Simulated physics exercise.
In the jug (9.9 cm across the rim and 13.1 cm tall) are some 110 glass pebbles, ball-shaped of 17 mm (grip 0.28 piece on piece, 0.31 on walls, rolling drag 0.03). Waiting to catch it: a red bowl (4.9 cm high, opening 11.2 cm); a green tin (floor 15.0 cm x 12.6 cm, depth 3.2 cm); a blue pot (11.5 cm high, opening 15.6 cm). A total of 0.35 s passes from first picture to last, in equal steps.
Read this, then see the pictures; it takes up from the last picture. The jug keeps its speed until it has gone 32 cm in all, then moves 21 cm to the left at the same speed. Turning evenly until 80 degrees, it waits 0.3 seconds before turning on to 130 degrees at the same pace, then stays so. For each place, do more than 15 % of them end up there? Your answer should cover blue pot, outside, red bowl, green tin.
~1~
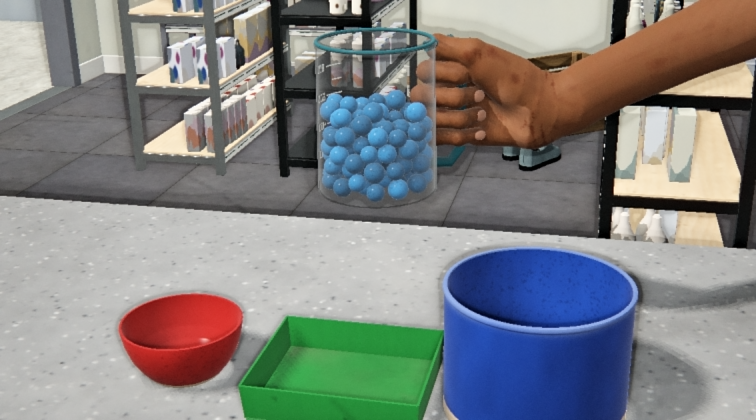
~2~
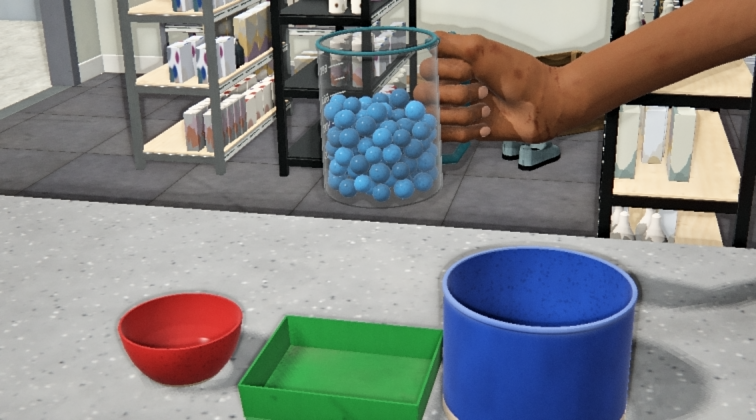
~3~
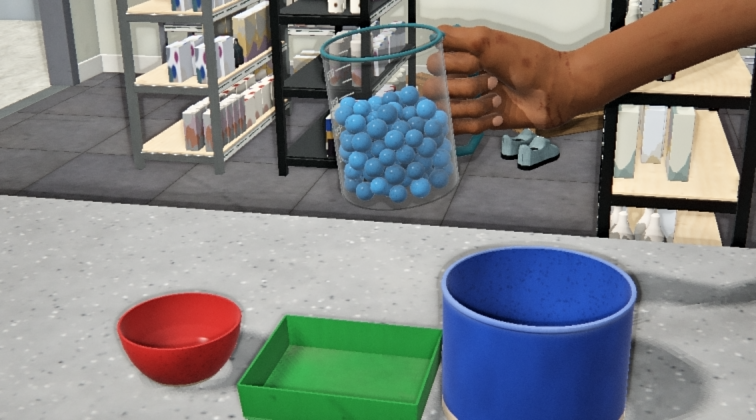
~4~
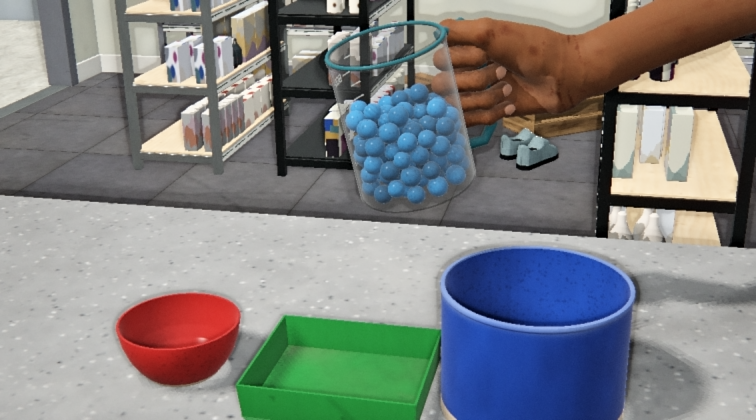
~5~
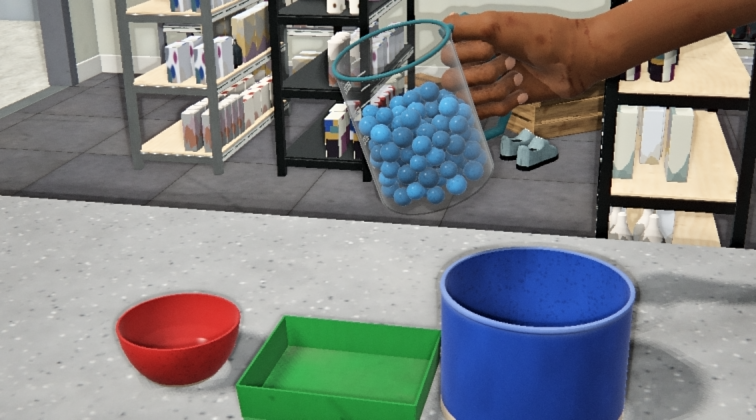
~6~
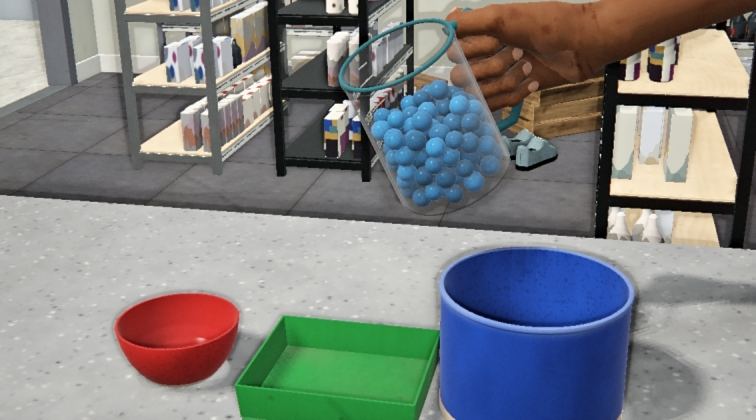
Blue pot: Yes, outside everything: Yes, red bowl: No, green tin: No.
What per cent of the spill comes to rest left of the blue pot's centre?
Roughly 20 per cent.
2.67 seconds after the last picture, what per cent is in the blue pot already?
Around 40 % so far.
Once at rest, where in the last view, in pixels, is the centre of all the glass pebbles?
Somewhere about (547, 394) in the final view.
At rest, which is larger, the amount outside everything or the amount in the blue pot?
I'd say there's more outside everything.
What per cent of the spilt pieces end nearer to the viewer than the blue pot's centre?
Around 70%.
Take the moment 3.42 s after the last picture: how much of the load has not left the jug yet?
Close to 0 per cent, I'd reckon.
Then, 1.03 s after the last picture, tilt 83 degrees; jug 95 %; middle of all pieces near (625, 148).
Then, 1.88 s after the last picture, tilt 130 degrees; blue pot 40 %, outside 55 %, in the air 5 %.
Then, 2.67 s after the last picture, tilt 130 degrees; blue pot 40 %, outside 60 %.
Then, 3.42 s after the last picture, tilt 130 degrees; blue pot 40 %, outside 60 %; middle of all pieces near (596, 403).
In the end, green tin 0 %, blue pot 40 %, outside 60 %, jug 0 %, red bowl 0 %.
